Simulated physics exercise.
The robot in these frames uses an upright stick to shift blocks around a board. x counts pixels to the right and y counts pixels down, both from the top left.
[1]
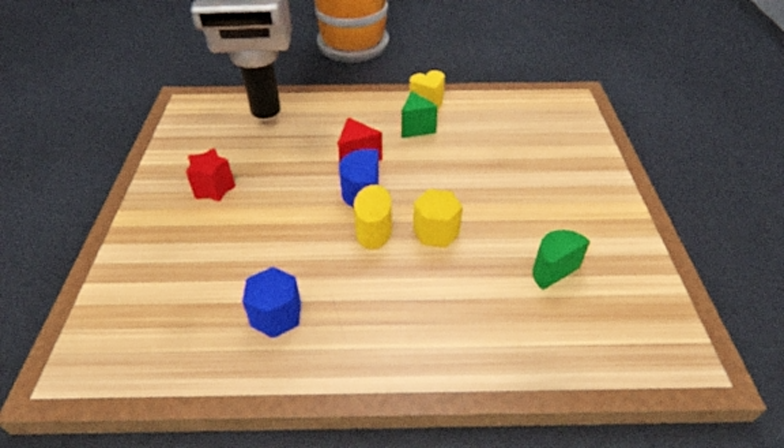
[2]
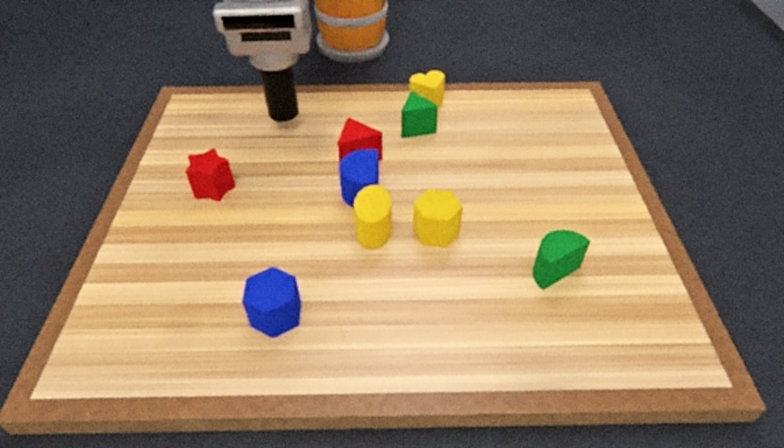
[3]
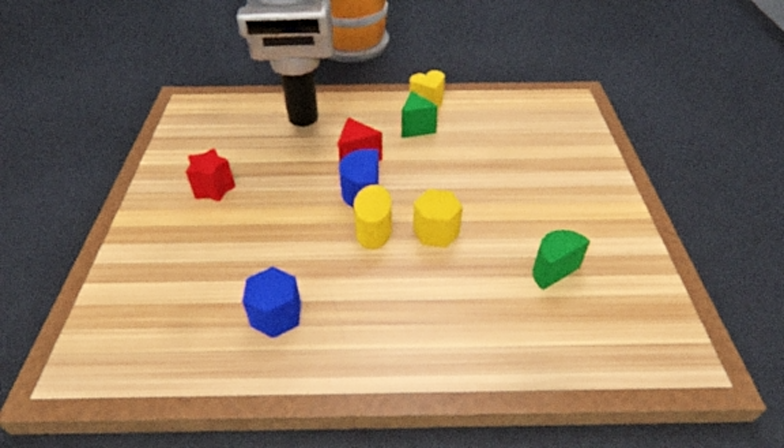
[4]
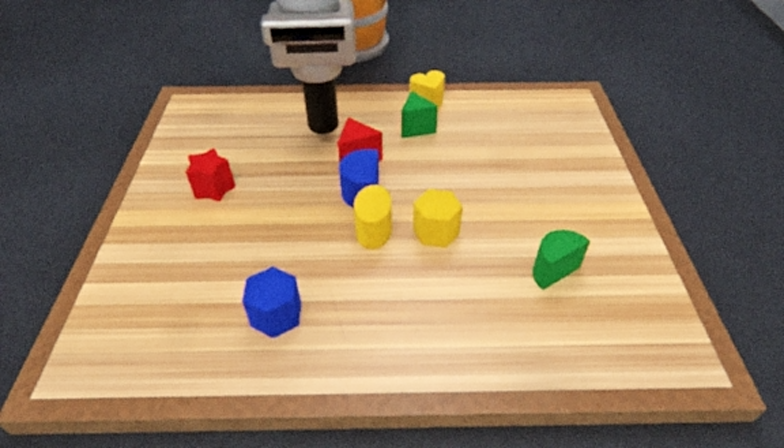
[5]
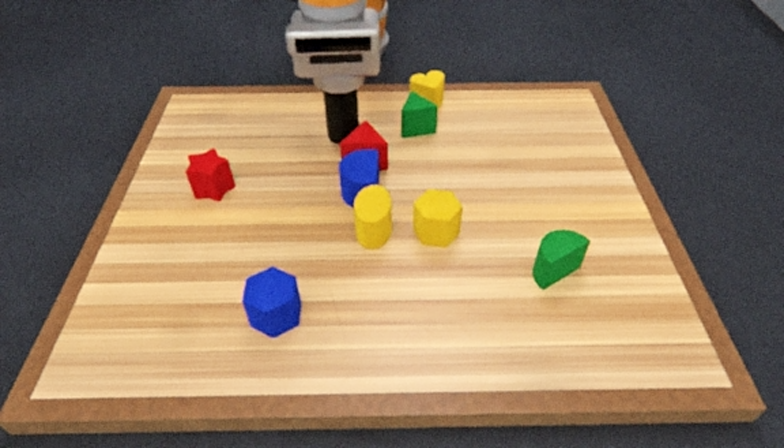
We see a robot's upright black stick move right and slightly toward the viewer across a wooden board of colored blocks, then nudge the red triangular block slightly right, while the other blocks stay in place.
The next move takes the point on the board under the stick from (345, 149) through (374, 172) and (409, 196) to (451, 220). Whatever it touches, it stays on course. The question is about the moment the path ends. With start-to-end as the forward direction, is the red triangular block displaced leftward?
Yes
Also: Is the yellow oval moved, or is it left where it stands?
My prediction: It moves.
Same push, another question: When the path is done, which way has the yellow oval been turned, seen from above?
It turns round anticlockwise.
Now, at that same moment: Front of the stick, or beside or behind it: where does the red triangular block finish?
It slips out to the side or back.
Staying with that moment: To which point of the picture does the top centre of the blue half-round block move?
Put as a pixel place, it's (378, 186).
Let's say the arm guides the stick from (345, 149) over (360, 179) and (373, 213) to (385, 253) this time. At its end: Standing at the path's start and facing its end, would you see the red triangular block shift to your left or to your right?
The answer is left: Facing from the path's start to its end, that's where the red triangular block shifts.
What follows on the original path. One third of the way, stick at (374, 159); blue half-round block at (371, 174), turned 50° clockwise; red triangular block at (405, 153); yellow oval at (369, 210), turned 15° anticlockwise.
Two thirds of the way, stick at (410, 183); blue half-round block at (378, 186), turned 115° clockwise; red triangular block at (444, 167), turned 45° anticlockwise; yellow oval at (366, 213), turned 25° anticlockwise.
At the end, stick at (452, 206); blue half-round block at (378, 186), turned 115° clockwise; red triangular block at (468, 172), turned 80° anticlockwise; yellow oval at (366, 213), turned 25° anticlockwise; yellow hexagon at (453, 222), turned 40° clockwise.
